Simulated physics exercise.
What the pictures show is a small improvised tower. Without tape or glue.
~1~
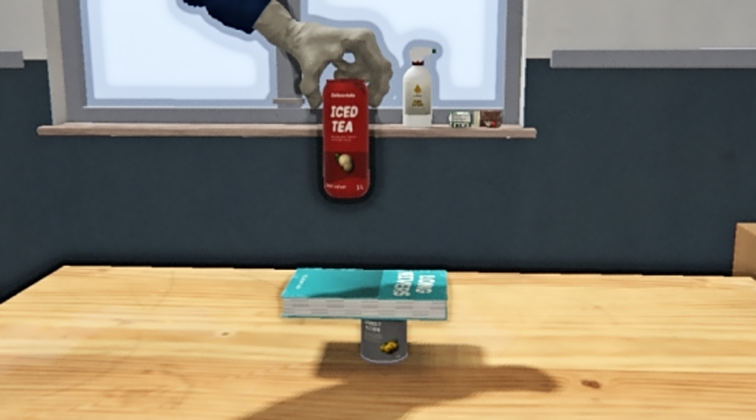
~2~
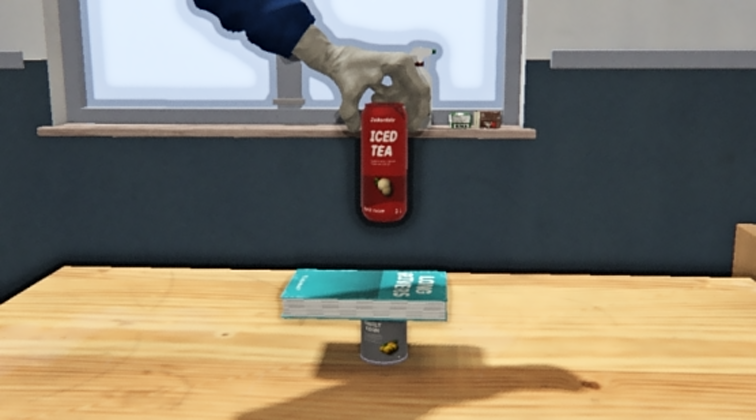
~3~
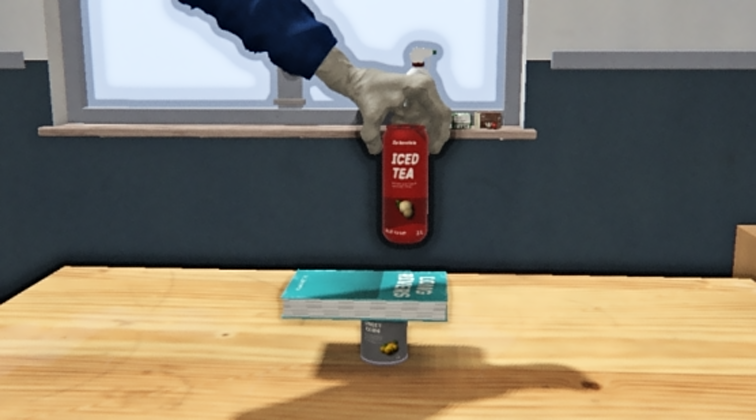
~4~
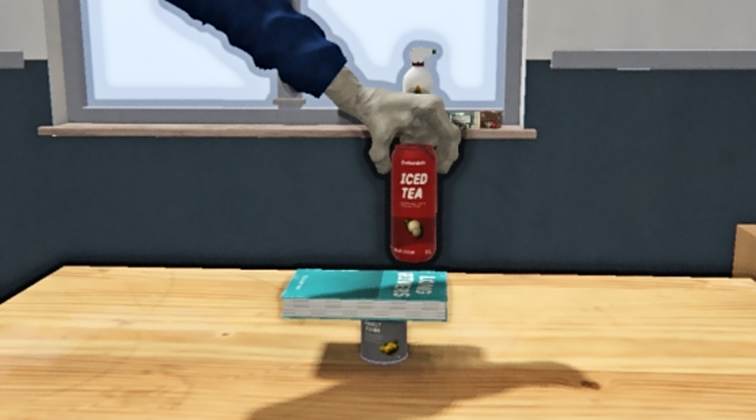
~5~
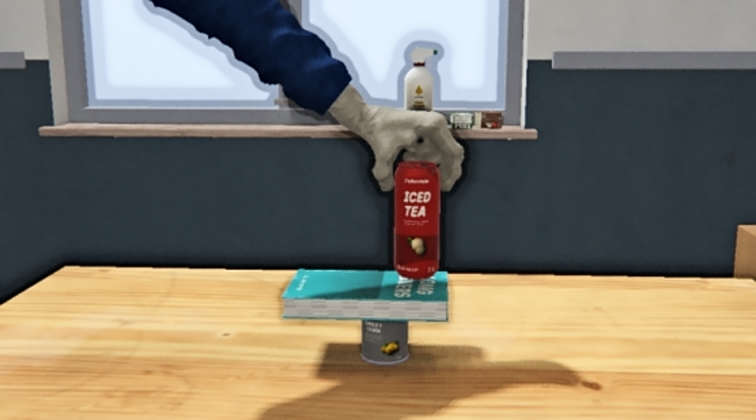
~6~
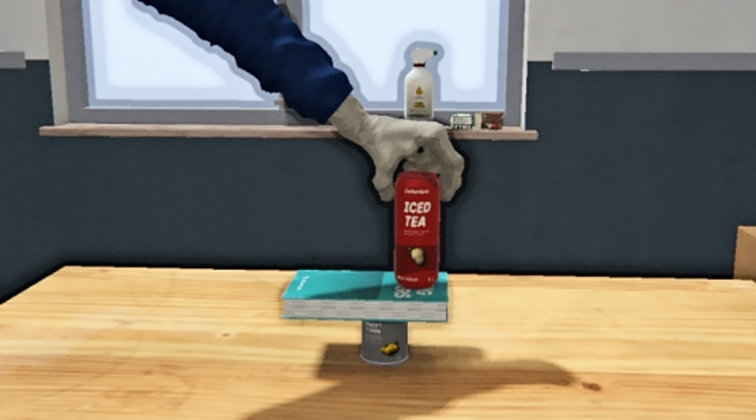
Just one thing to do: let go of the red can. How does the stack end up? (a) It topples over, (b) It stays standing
b, it stays standing.
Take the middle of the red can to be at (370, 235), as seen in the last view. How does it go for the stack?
Stands.
Then, 0.80 s past the last view, nothing moves.
Then, 1.70 s past the last view, red can resting near (418, 231).
Finally, all 3 still in place. Final places as the last picture's camera would see them, red can near (418, 231). The stack keeps its balance.
